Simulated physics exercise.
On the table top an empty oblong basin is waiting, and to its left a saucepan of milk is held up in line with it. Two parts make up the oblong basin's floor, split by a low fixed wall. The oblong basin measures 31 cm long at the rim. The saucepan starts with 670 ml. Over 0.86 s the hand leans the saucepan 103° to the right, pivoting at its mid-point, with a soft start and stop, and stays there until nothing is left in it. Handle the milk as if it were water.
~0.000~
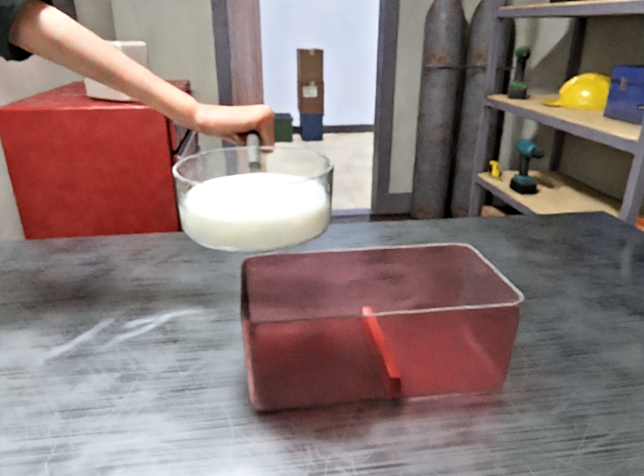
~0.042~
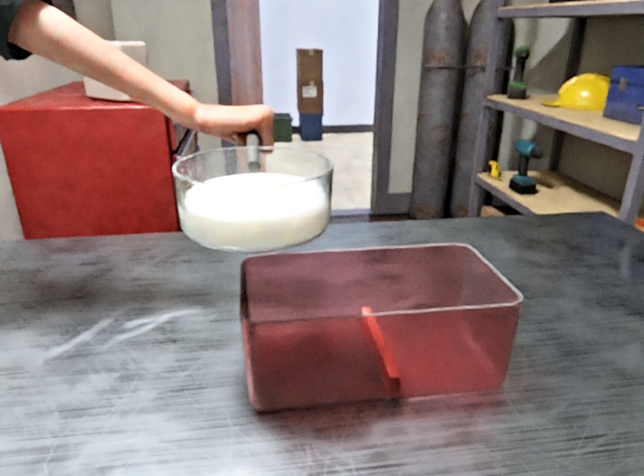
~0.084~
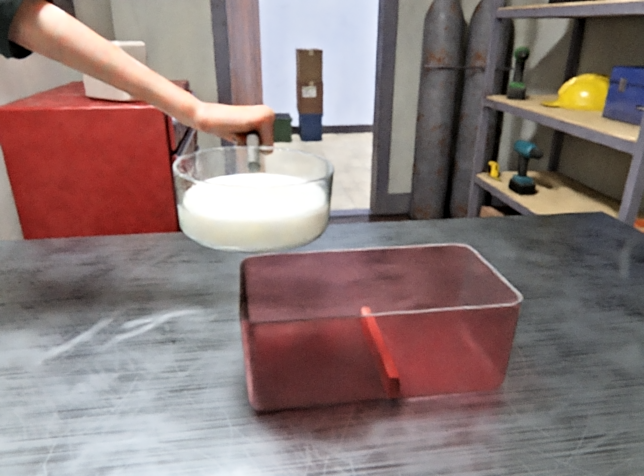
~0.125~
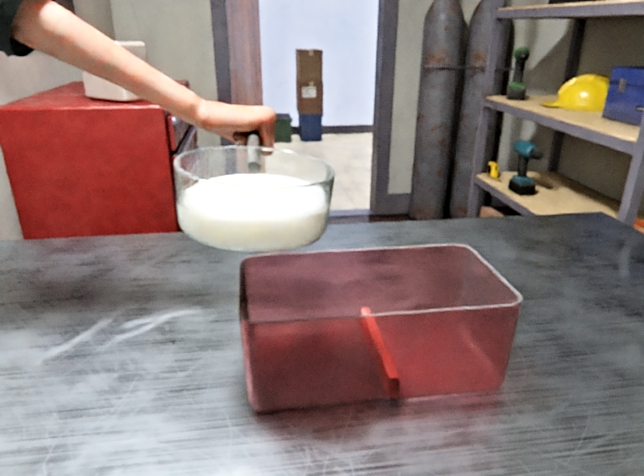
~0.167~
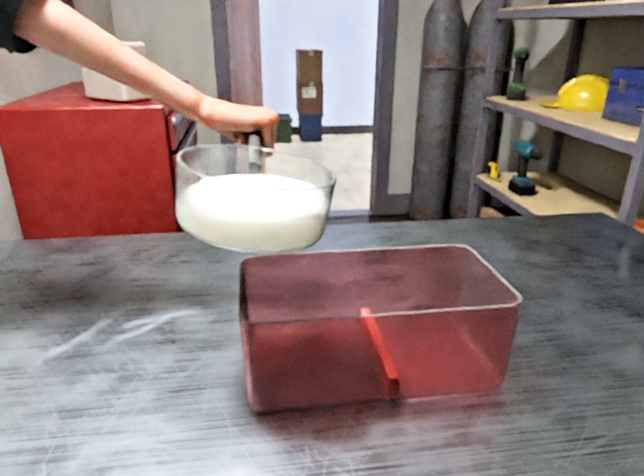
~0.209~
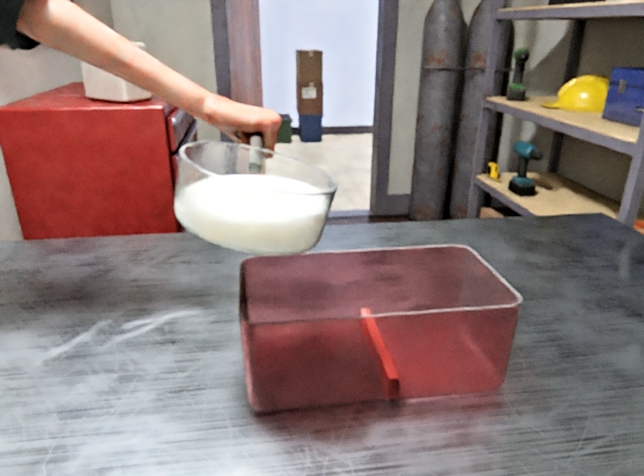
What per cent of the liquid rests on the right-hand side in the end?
22 percent.
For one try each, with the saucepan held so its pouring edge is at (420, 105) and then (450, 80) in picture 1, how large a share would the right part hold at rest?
The first try gives around 80 percent, the second around 60 percent.
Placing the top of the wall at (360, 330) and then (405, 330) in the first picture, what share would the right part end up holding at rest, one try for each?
40 % and 10 %.
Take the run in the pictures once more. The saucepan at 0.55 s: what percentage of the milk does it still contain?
Still held: Roughly 46 % of the total.
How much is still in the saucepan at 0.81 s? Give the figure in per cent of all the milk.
About 10 percent.
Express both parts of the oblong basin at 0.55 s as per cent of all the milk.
Left roughly 16 per cent, right roughly 0.
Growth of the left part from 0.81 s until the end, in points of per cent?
Change: Approx. 10 %.
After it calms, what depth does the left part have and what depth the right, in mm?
The left side settles near 22 mm and the right side near 8 mm.
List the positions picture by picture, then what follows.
Tilt 0°; pouring edge (331, 164); surface from (182, 195) to (327, 189); the oblong basin's rim runs from (242, 287) to (495, 271); the wall's top is at (379, 339), in the first frame.
Tilt 1°; pouring edge (331, 164); surface from (181, 194) to (327, 189), in the second frame.
Tilt 2°; pouring edge (331, 167); surface from (181, 194) to (326, 190), in the third frame.
Tilt 5°; pouring edge (332, 171); surface from (181, 193) to (326, 192), in the fourth frame.
Tilt 9°; pouring edge (334, 177); surface from (180, 192) to (326, 193), in the fifth frame.
Tilt 14°; pouring edge (334, 184); surface from (179, 192) to (326, 194), in the sixth frame.
After 0.55 s the tilt is 74° and 47 per cent is still to pour, 15 is left of the wall and 0 right of it.
After 0.81 s the tilt is 102° and 10 per cent is still to pour, 65 is left of the wall and 18 right of it.
After 1.07 s the tilt is 103° and 1 per cent is still to pour, 76 is left of the wall and 21 right of it.
After 1.36 s the tilt is 103° and 0 per cent is still to pour, 76 is left of the wall and 22 right of it.
In the end 76 per cent lies left of the wall, 22 right of it and 2 outside.
